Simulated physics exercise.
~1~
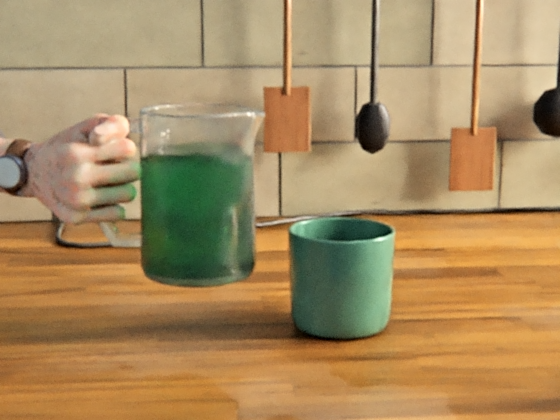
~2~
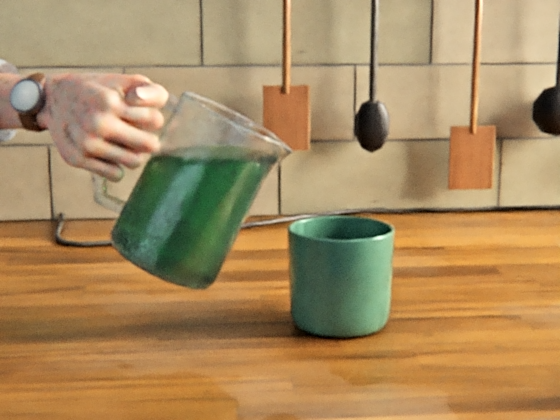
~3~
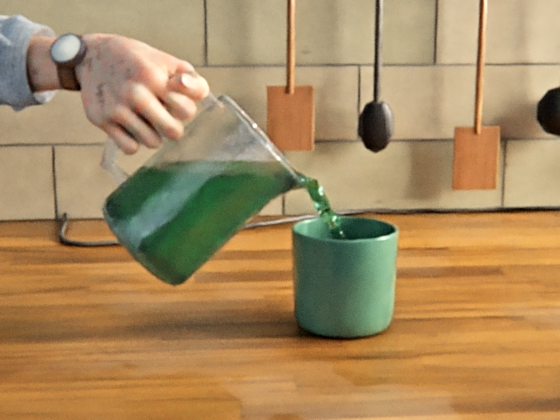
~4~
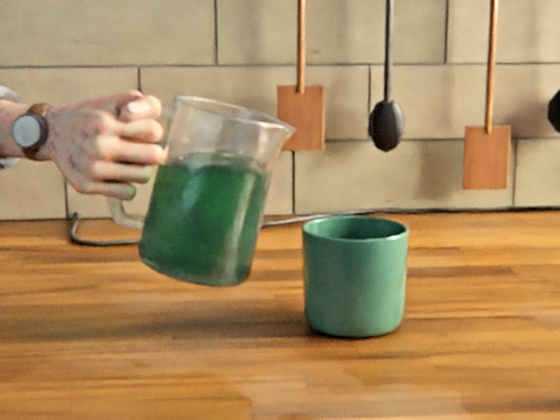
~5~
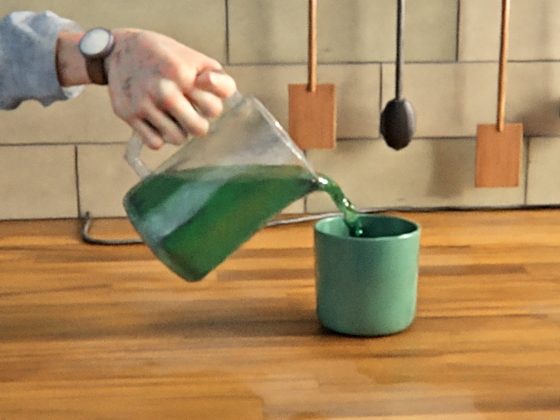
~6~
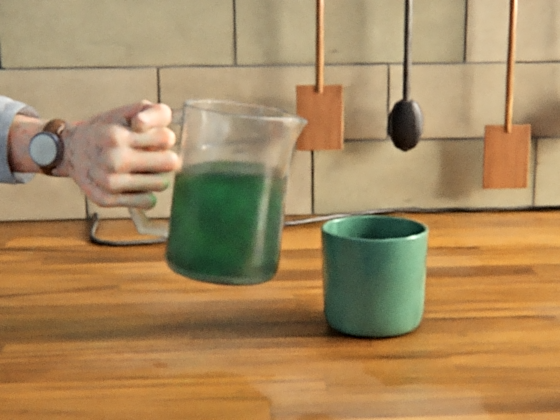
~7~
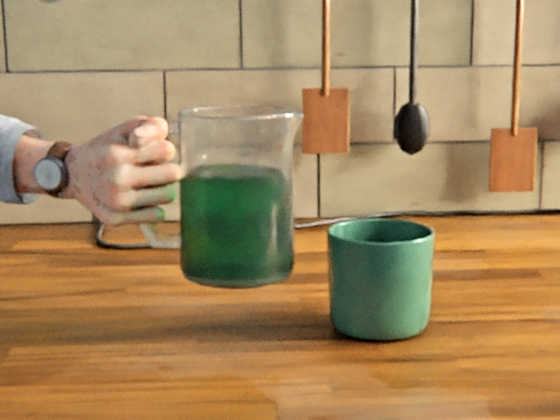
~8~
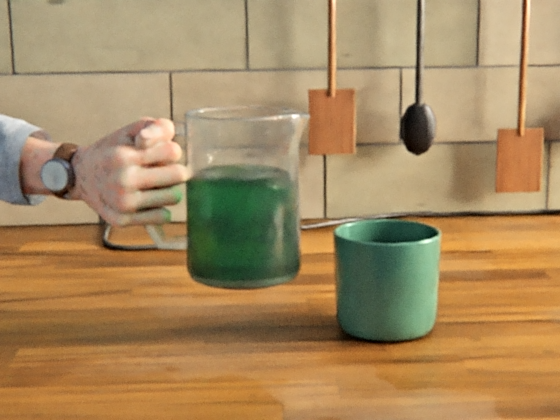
A hand wearing a watch tipped a glass jug of green liquid and poured some into a green mug on a wooden worktop, eased it back, poured again, then levelled the jug and held it upright beside the mug, still partly full.
